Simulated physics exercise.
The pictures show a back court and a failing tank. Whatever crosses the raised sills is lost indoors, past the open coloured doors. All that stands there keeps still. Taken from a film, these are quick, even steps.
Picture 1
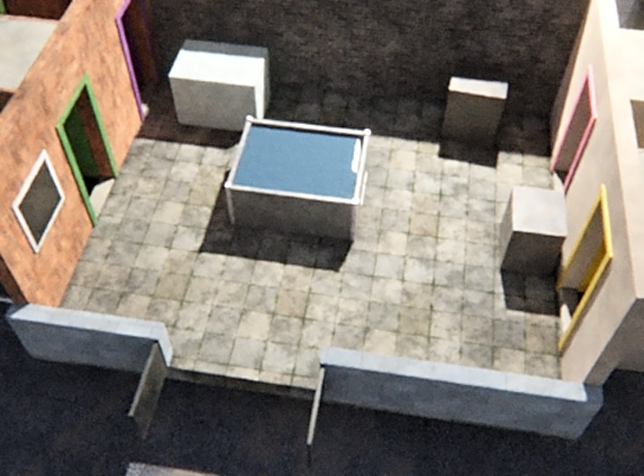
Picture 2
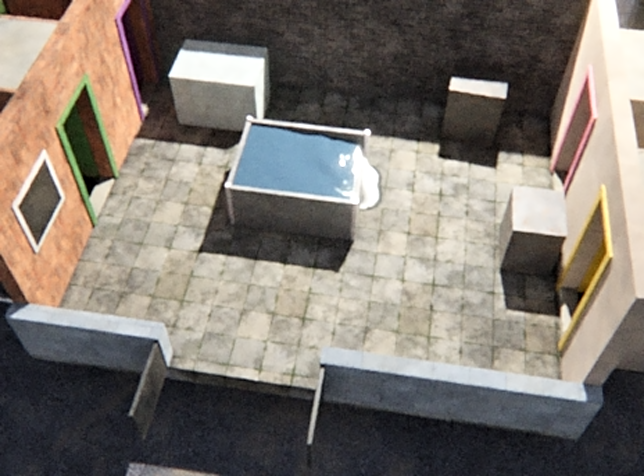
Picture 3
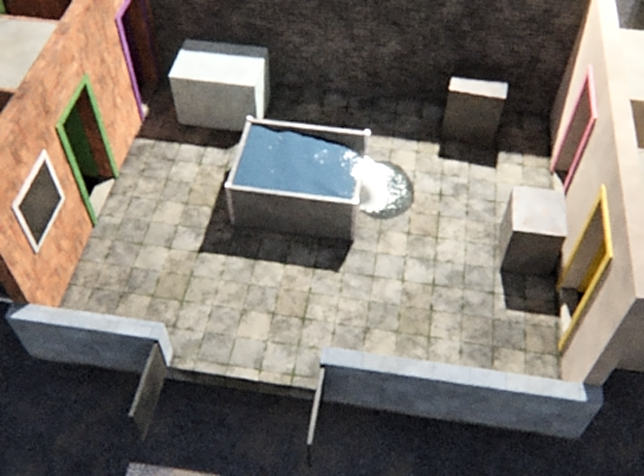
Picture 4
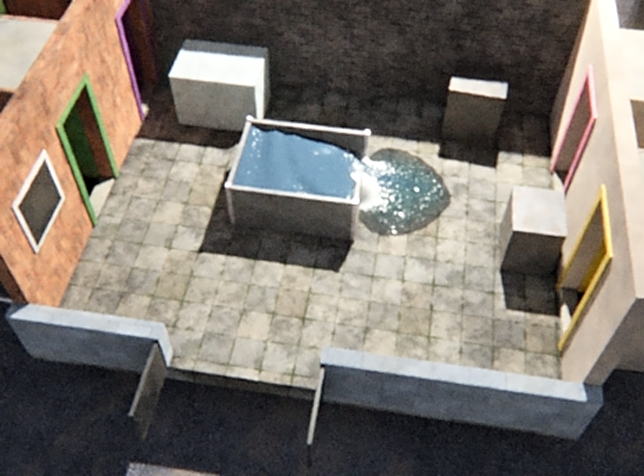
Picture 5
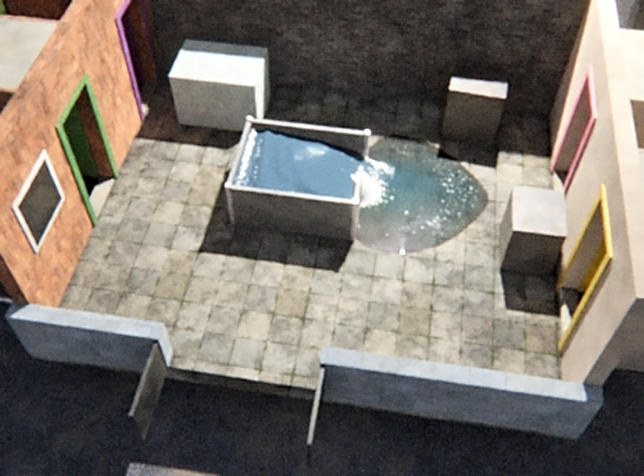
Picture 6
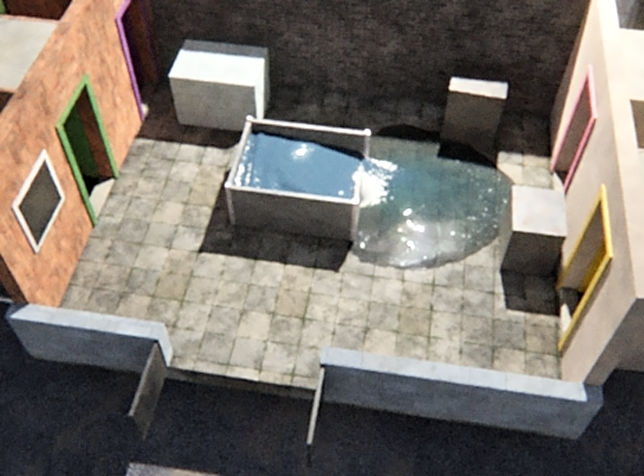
A water tank in a paved courtyard pours water from its right side, spreading rightward.
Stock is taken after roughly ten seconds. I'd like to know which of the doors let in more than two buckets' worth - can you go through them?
The pink door will let in too much, the green door will let in an allowed amount, the purple door will let in an allowed amount, the yellow door will let in an allowed amount.
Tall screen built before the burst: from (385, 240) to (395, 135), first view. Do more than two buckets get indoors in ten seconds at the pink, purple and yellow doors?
After that: Pink stays shy of it; purple tops the mark; yellow stays shy of it.
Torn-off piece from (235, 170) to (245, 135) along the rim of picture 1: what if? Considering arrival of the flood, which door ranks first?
It's the green-painted one.
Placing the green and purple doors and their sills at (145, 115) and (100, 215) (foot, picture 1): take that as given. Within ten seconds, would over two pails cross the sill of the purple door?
I reckon the purple door doesn't reach it.
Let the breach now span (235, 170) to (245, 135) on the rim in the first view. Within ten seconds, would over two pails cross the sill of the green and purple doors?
Green door: Exceeds the limit; purple door: Exceeds the limit.
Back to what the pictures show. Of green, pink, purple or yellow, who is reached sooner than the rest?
That would be the door marked pink.
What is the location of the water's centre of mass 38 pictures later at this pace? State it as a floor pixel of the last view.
It is around (407, 213).
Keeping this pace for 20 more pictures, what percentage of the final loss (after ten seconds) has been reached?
Around 60 per cent.
A moment on, water covers 25 % of the floor; the pink door over two buckets in, the green door not reached, the purple door not reached, the yellow door not reached.
Next, water covers 30 % of the floor; the pink door far over two buckets in, the green door not reached, the purple door not reached, the yellow door wet at the sill, nothing in.
Then, water covers 40 % of the floor; the pink door far over two buckets in, the green door not reached, the purple door not reached, the yellow door wet at the sill, nothing in.
Later, water covers 60 % of the floor; the pink door far over two buckets in, the green door not reached, the purple door not reached, the yellow door wet at the sill, nothing in.
In the end, water covers 85 % of the floor; the pink door far over two buckets in, the green door not reached, the purple door wet at the sill, nothing in, the yellow door wet at the sill, nothing in.
